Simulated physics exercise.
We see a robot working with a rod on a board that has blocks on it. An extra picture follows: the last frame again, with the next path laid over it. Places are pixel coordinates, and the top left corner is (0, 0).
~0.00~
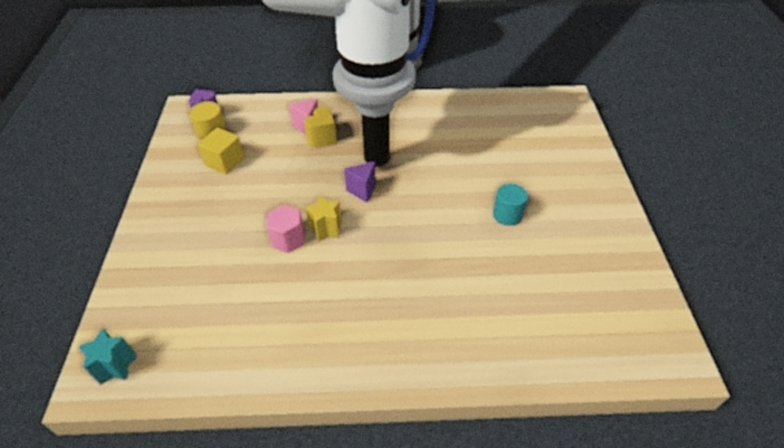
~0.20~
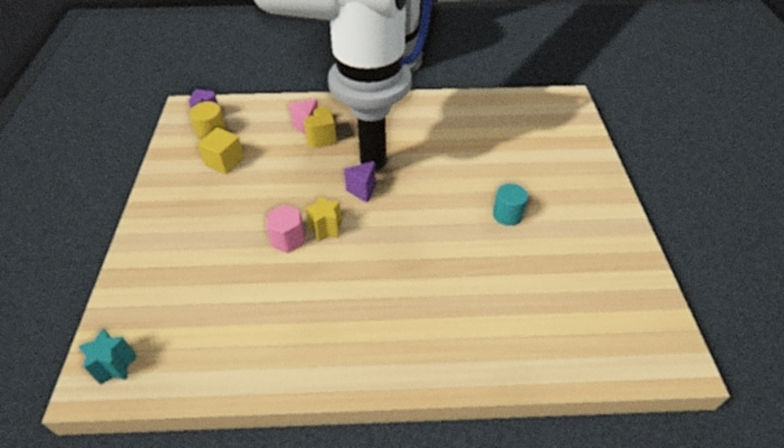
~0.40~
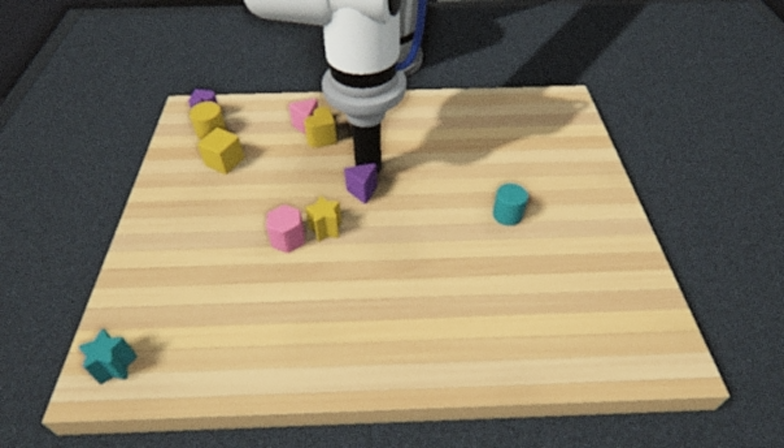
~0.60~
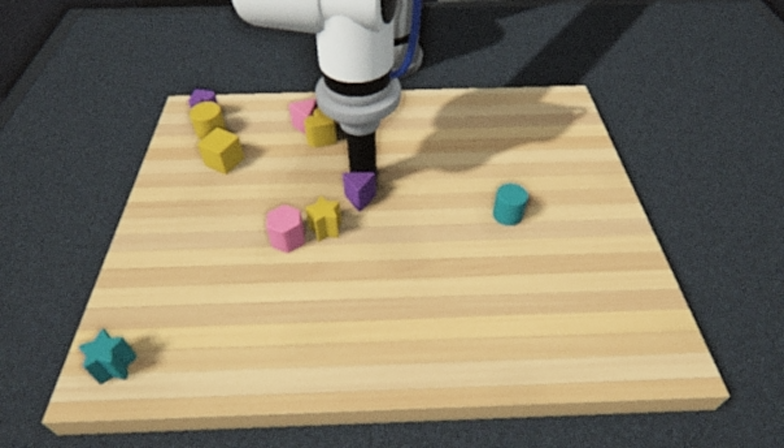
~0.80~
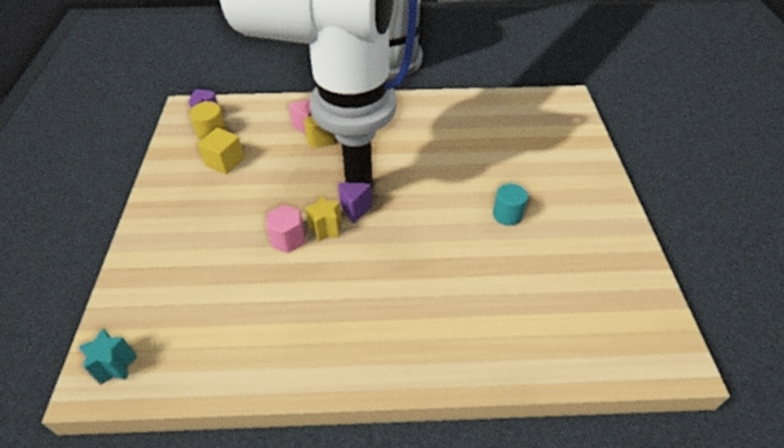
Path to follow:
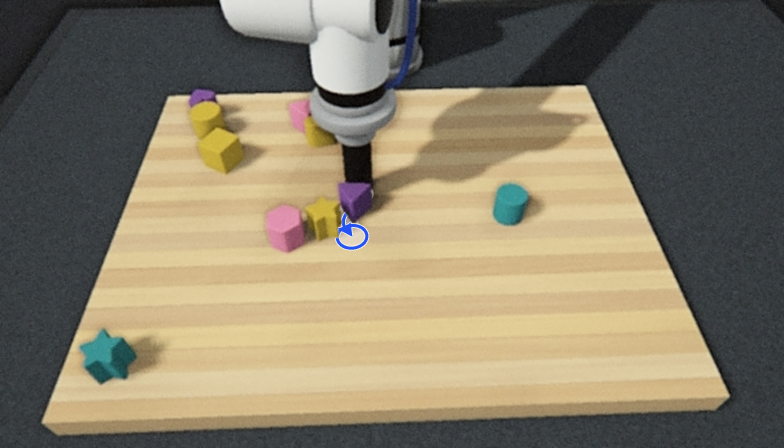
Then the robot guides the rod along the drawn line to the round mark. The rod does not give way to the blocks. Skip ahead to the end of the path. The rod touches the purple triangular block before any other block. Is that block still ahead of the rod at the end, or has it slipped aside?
Ahead.
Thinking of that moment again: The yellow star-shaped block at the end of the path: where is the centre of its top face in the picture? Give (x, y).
My prediction: (316, 224).
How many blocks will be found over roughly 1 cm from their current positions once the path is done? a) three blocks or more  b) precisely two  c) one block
My answer is option b.
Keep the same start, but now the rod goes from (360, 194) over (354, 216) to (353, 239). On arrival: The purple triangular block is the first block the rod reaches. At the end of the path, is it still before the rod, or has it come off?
I'm fairly sure the purple triangular block rides along ahead of the rod to the very end.
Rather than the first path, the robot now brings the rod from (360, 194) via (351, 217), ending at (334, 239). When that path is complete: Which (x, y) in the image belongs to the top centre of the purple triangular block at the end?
Final place: (342, 235).
Drawn move, from (360, 194) via (351, 208) and (343, 222), ending at (352, 237).
The first path, step by step. Halfway along, rod at (345, 208); yellow star-shaped block at (318, 214), turned 40° clockwise; purple triangular block at (346, 212), turned 15° anticlockwise.
At the end, rod at (351, 230); pink hexagonal block still; yellow star-shaped block at (316, 224), turned 70° clockwise; purple triangular block at (356, 234), turned 10° anticlockwise.
